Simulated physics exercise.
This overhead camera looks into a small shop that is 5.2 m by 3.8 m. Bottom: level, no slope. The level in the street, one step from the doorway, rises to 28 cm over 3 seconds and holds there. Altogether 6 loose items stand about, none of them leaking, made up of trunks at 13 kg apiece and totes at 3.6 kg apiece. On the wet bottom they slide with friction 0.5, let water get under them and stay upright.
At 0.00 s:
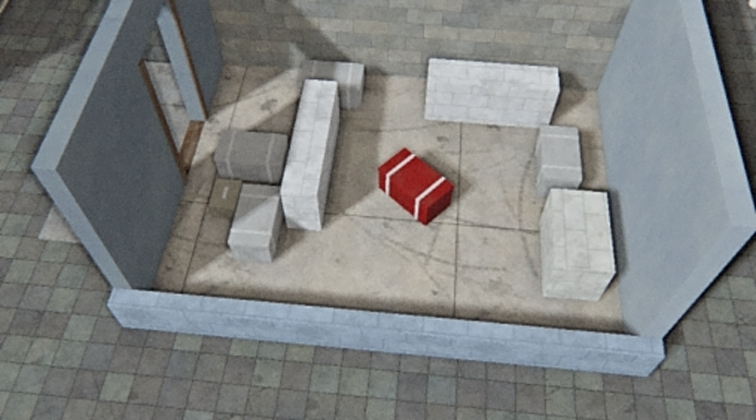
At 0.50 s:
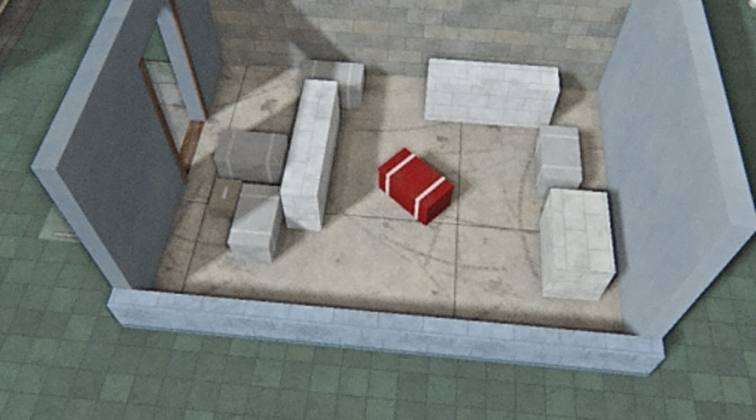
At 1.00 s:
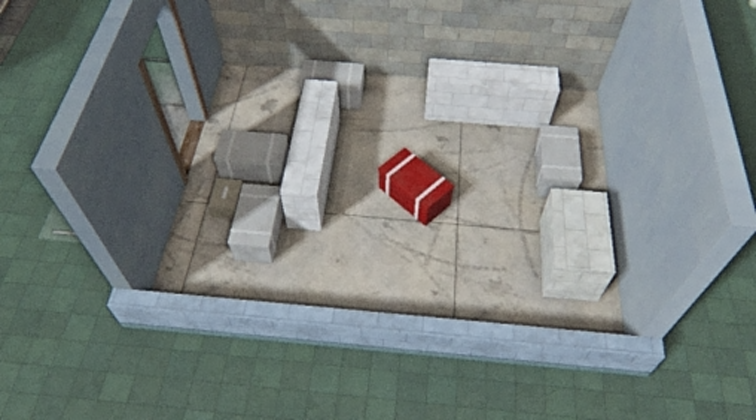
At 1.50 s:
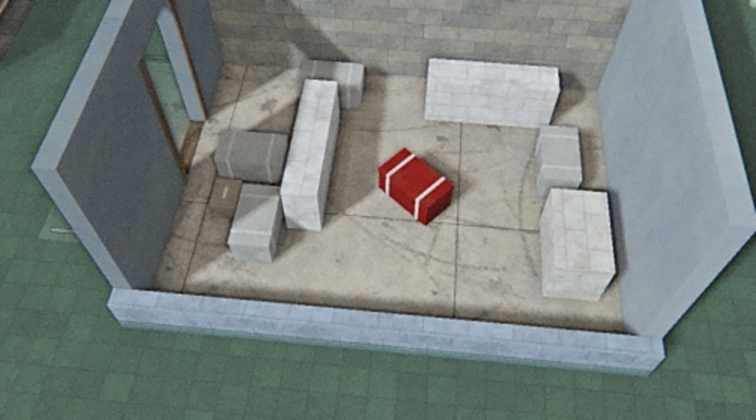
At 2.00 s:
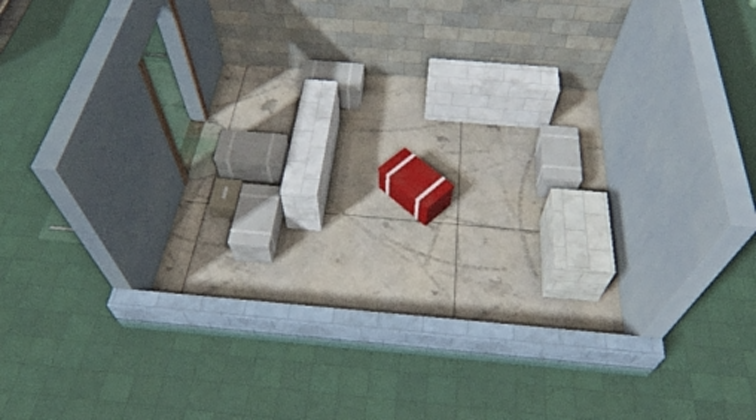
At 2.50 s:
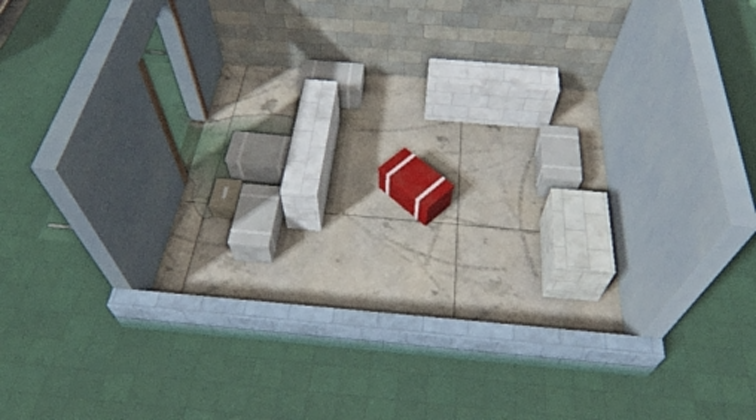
The video shows a small walled room from above, holding a red trunk with white bands among pale blocks and boxes, as green water covers the paving outside, then enters the left doorway, and a grey box nearby shifts slightly.
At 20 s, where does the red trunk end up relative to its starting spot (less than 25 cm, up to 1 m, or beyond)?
A short shift.
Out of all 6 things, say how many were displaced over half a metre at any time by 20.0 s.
Result: 6.
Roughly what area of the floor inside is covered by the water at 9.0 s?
About 17 m2.
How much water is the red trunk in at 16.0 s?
Around 9 cm.
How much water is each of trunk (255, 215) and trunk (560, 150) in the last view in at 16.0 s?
Close to 11 and 13 centimetres.
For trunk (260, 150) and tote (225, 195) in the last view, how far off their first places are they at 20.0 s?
Shifts: 80 cm / 300 cm.
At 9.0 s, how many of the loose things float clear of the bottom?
Tally: 3 of them.
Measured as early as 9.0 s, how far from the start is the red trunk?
Close to 0 cm.
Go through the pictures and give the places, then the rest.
The red trunk at (416, 177) rests on the ground; 0.0 m2 under water; 0 of 6 have shifted, in the first picture.
The red trunk at (416, 177) rests on the ground; water covers 0.0 m2; 0 of 6 have shifted, in the second picture.
The red trunk at (416, 177) rests on the ground; water covers 0.0 m2; 0 of 6 have shifted, in the third picture.
The red trunk at (416, 177) rests on the ground; 0.0 m2 under water; 0 of 6 have shifted, in the fourth picture.
The red trunk at (416, 177), on the bottom; water covers 0.3 m2; 0 of 6 have shifted, in the fifth picture.
The red trunk at (416, 177) rests on the ground; 1.3 m2 under water; 1 of 6 have shifted, in the sixth picture.
After 4.0 s the red trunk is near (416, 177), 0.0 m from its start, aground; 1 afloat.
After 9.0 s the red trunk is near (416, 178), 0.0 m from its start, aground; 3 afloat.
After 16.0 s the red trunk is near (415, 206), 0.5 m from its start, afloat; 6 afloat.
After 20.0 s the red trunk is near (412, 218), 0.6 m from its start, afloat; 6 afloat.
